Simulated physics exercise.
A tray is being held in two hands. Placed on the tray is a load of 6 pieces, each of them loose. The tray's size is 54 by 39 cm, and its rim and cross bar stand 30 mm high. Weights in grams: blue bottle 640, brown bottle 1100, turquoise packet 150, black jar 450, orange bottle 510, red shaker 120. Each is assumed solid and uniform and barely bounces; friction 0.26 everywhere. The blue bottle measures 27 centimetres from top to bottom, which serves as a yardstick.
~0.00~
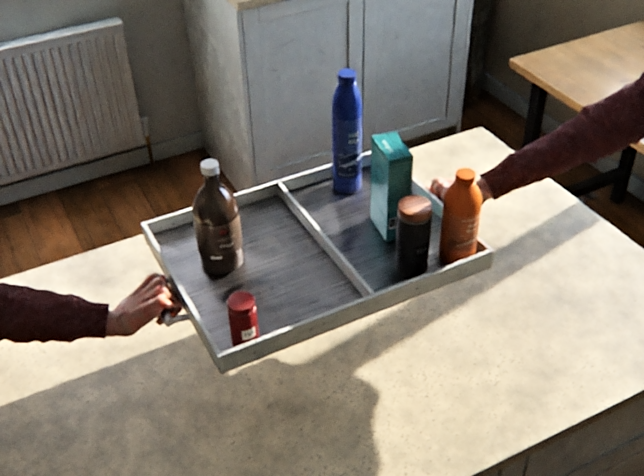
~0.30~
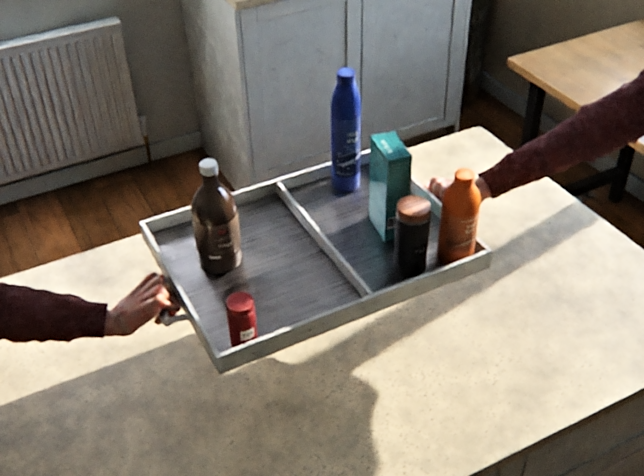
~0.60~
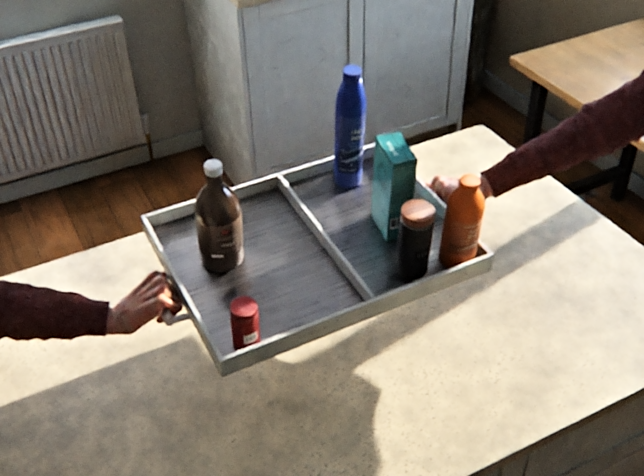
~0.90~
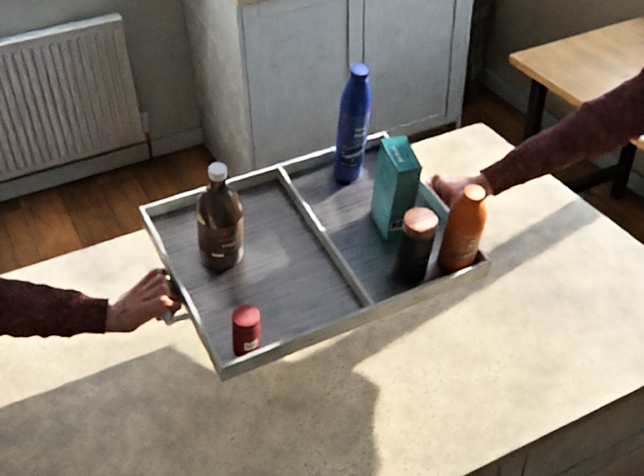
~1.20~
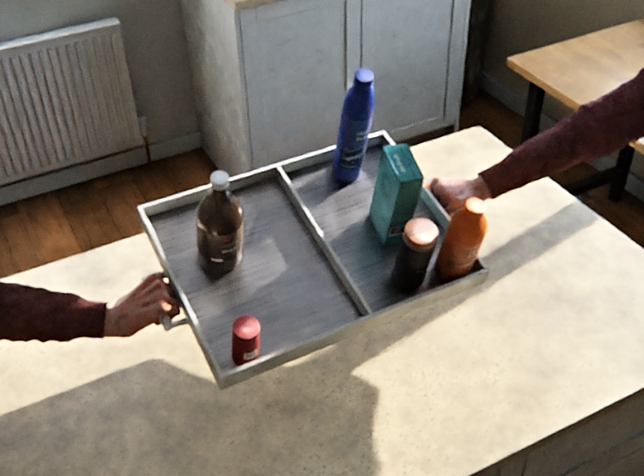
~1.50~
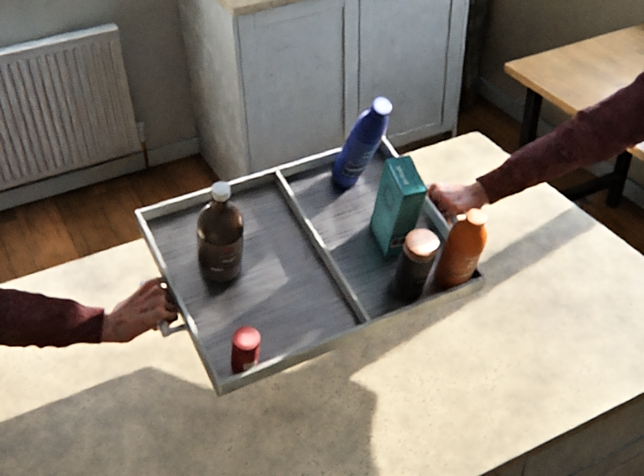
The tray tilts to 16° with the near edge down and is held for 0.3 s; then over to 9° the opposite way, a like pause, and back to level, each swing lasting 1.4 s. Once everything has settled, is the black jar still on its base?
No, oh, it overbalances.
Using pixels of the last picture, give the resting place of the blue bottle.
I'd put it at around (409, 218).
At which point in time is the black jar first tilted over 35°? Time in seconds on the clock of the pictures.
It happens near 1.8 s.
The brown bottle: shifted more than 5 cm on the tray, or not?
Brown bottle: Moved.
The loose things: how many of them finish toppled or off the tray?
I make it 3.
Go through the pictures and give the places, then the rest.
The first picture shows tray level; black jar (413, 236); blue bottle (347, 132).
The second picture shows tray level; turquoise packet (389, 187); orange bottle (460, 217).
The third picture shows tray at 4°, near edge down; red shaker (245, 325); blue bottle (350, 128).
The fourth picture shows tray at 10°, near edge down; brown bottle (220, 213); turquoise packet (395, 190).
The fifth picture shows tray at 15°, near edge down; orange bottle (463, 239); red shaker (246, 342).
The sixth picture shows tray at 16°, near edge down; black jar (415, 265); blue bottle (362, 143) rocked 15° off its seat.
By 1.90 s, tray at 16°, near edge down; black jar now off the tray; blue bottle rocked 67° off its seat; turquoise packet rocked 43° off its seat.
By 2.30 s, tray at 10°, near edge down; turquoise packet now off the tray; blue bottle on its side; brown bottle 13 cm from its spot.
By 2.70 s, tray at 3°, far edge down; blue bottle on its side; brown bottle 14 cm from its spot.
By 3.30 s, tray at 9°, far edge down; blue bottle on its side; brown bottle 14 cm from its spot.
When it is over (5.3 s), off the tray and tipped over, turquoise packet and black jar; lying over on the tray, blue bottle; not toppled but over 5 cm from the start, brown bottle; the other 2 within 5 cm of the start. In the last view, black jar near (405, 429).
